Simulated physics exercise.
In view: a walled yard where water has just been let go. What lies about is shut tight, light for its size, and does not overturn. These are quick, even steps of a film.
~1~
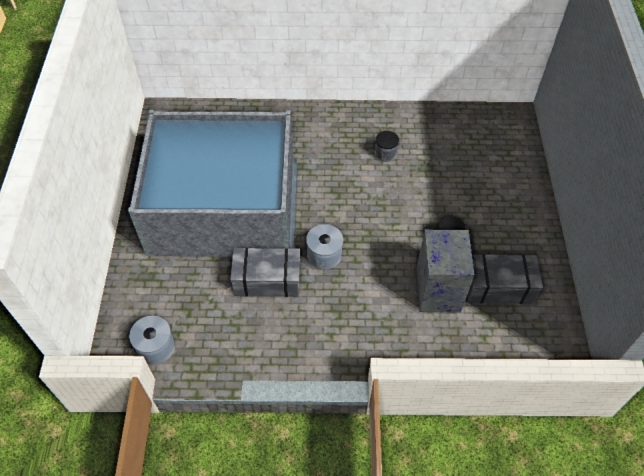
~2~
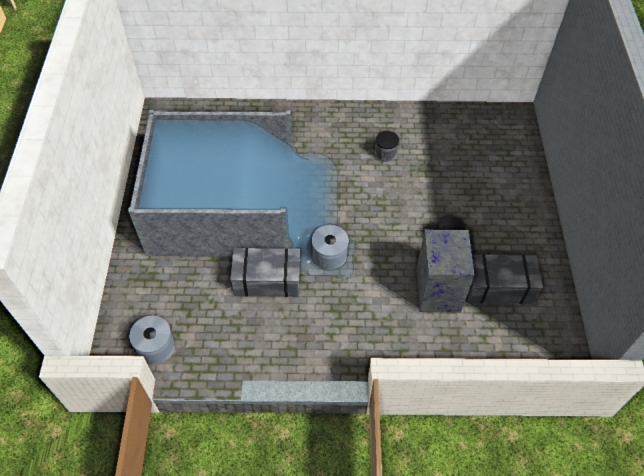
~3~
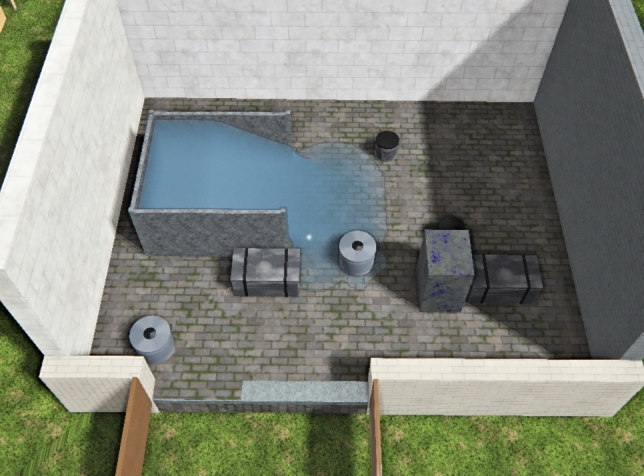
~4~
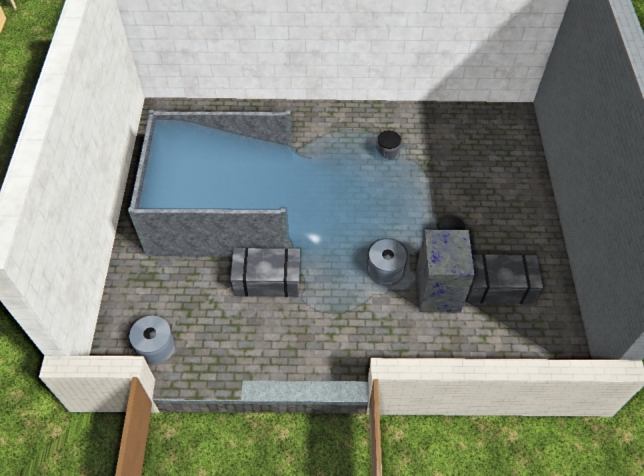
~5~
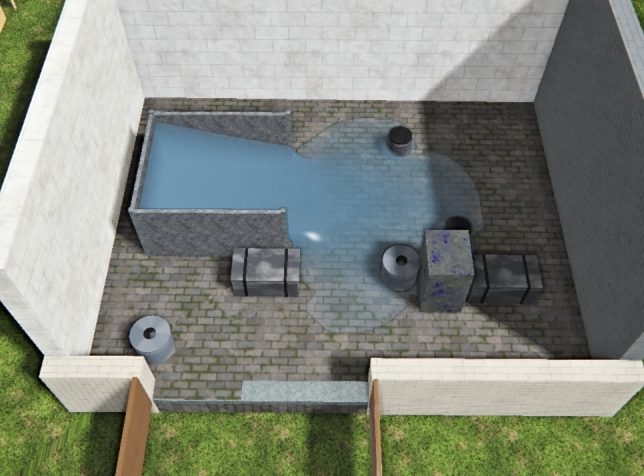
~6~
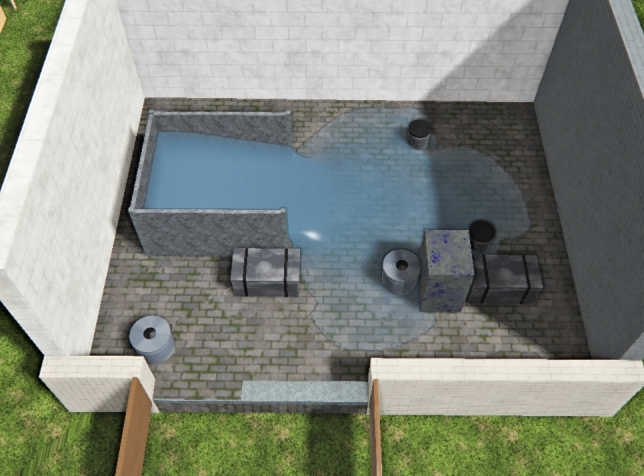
The video shows water pouring from the open right side of a raised pool in a walled yard, spreading across the paving and pushing a grey tub rightward toward a tall block, then shifting two dark pails to the right.
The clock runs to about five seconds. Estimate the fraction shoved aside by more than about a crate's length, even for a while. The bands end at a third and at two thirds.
Share: Between one and two thirds.
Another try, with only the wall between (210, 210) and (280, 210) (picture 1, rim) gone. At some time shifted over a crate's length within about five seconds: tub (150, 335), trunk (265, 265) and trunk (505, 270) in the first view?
In turn: Pushed that far, moved that far, less than that.
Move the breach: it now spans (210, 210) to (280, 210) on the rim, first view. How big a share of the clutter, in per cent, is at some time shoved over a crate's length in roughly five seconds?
Roughly 30 per cent.
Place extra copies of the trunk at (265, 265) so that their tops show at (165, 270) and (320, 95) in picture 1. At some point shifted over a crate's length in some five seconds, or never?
One after the other: Not that far, moved that far.
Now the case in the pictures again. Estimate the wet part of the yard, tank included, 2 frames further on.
Near 55 in a hundred.
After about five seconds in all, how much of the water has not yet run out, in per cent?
I make it 98 per cent.
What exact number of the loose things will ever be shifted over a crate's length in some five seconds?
I count 4.
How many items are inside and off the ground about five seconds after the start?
It comes to 4.
A moment on, 3 of 7 are well off their spots; 1 afloat.
Next, 3 of 7 are well off their spots; 2 afloat.
Later, 3 of 7 are well off their spots; 3 afloat.
In the end, 4 of 7 are well off their spots, and 4 have been at some point; 4 afloat.
